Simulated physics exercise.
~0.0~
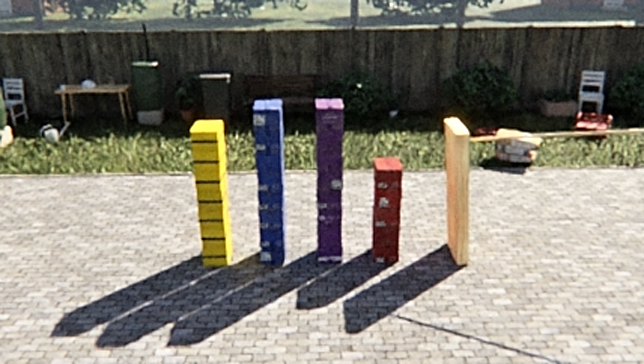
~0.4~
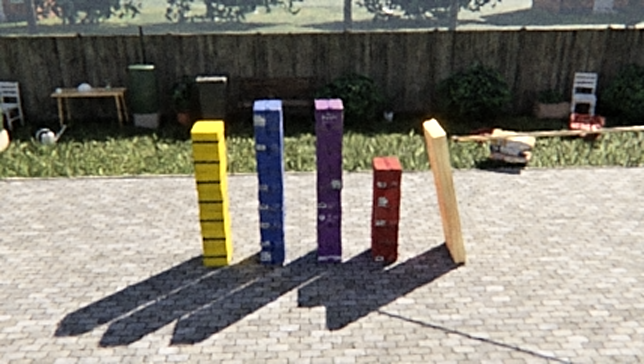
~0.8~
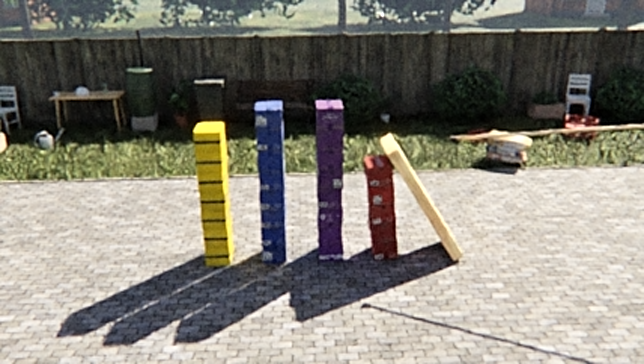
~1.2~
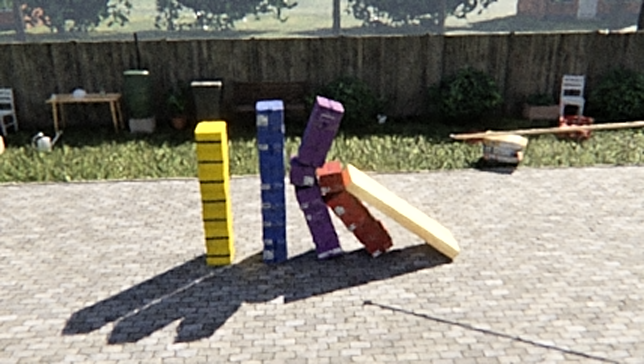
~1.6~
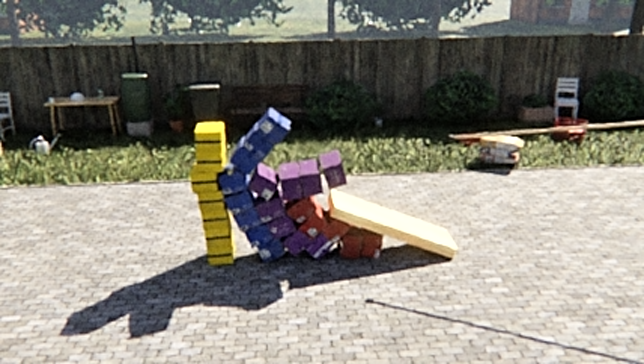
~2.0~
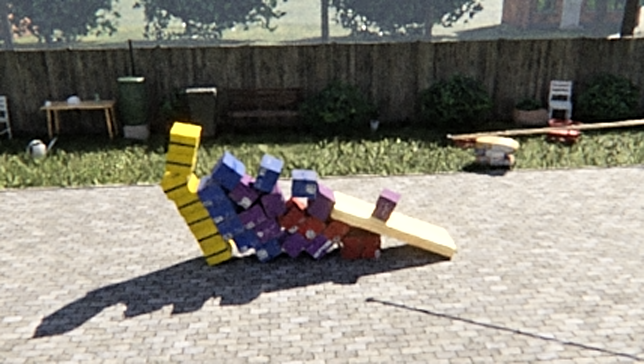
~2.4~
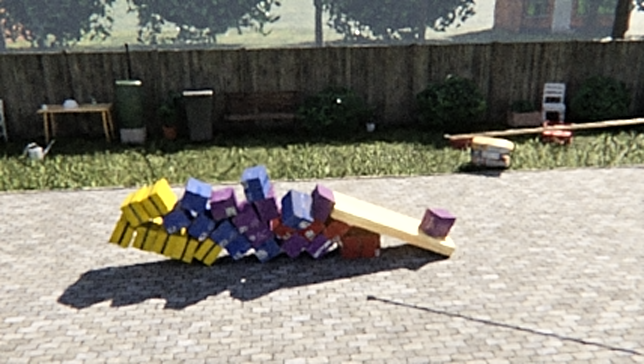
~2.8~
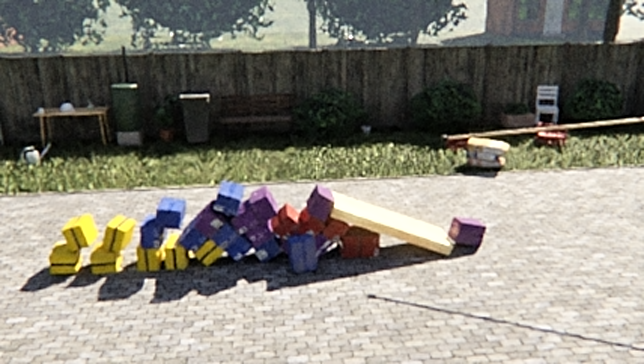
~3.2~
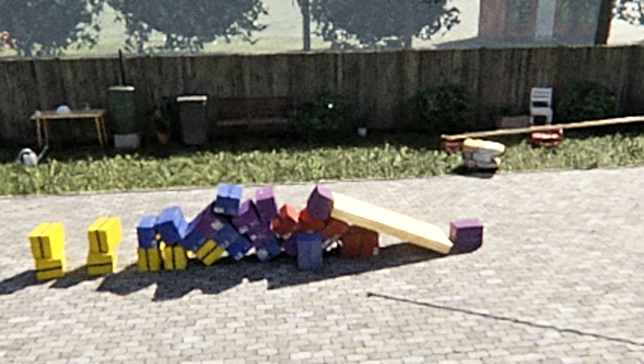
In this clip, an upright board on a paved yard tips left into a row of red, purple, blue and yellow carton stacks, which topple in turn, ending as a jumbled heap with the board slanted against it, yellow cartons scattered left and a purple one at right.
